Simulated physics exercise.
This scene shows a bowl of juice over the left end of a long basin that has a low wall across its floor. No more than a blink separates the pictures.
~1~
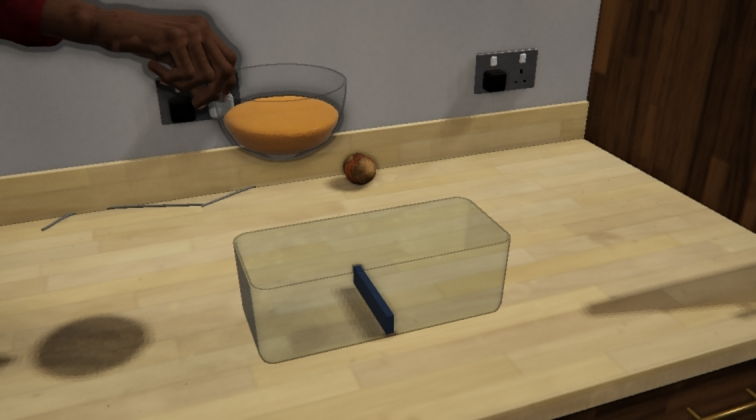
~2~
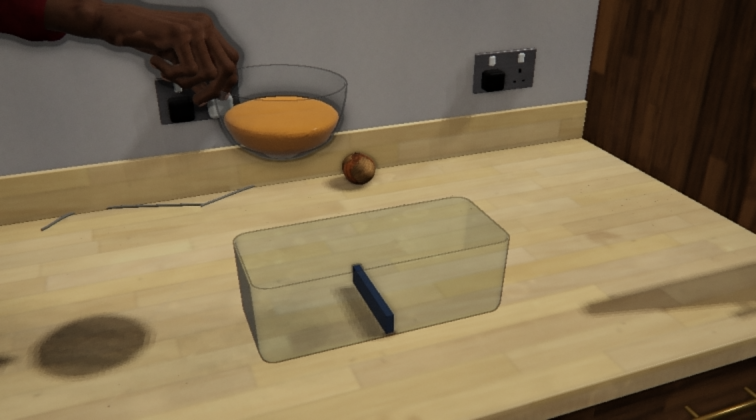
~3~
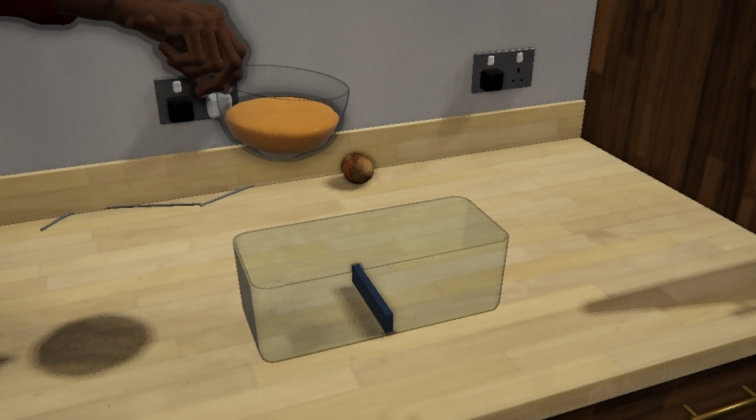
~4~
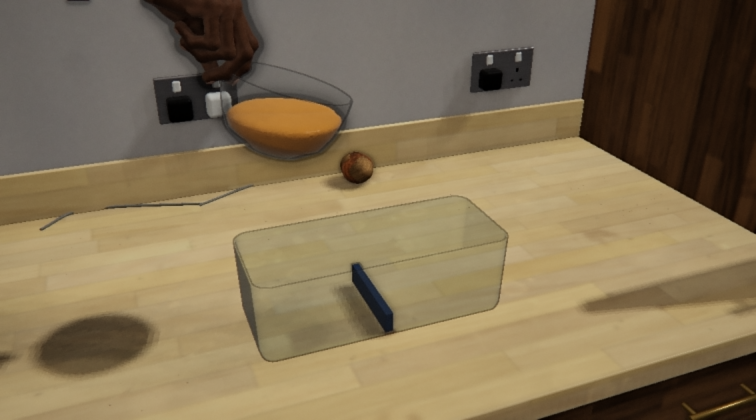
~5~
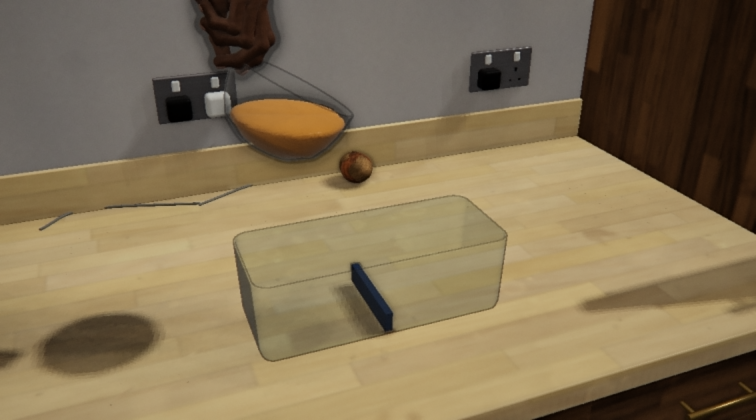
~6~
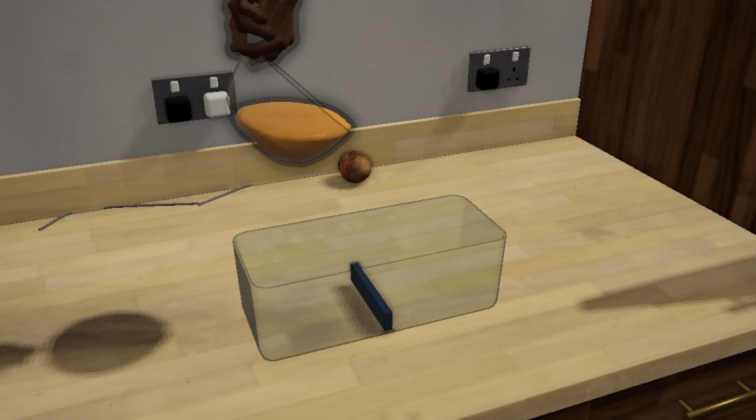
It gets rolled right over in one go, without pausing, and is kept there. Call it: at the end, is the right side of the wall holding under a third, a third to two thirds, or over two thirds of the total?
The right side holds a third to two thirds of the total.
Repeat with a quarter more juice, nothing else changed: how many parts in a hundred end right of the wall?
That works out to some 60 %.
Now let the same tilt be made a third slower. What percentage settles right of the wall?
It comes to near 65 per cent.
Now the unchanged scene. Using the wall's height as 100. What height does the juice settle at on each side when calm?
The left reaches some 20 %, the right about 40 %.
A moment on, the tilt is 102° and 16 per cent is still to pour, 1 is left of the wall and 23 right of it.
Next, the tilt is 104° and 1 per cent is still to pour, 32 is left of the wall and 58 right of it.
Then the tilt is 104° and 0 per cent is still to pour, 39 is left of the wall and 58 right of it.
Later the tilt is 104° and 0 per cent is still to pour, 39 is left of the wall and 58 right of it.
At rest 39 per cent lies left of the wall, 58 right of it and 2 outside.
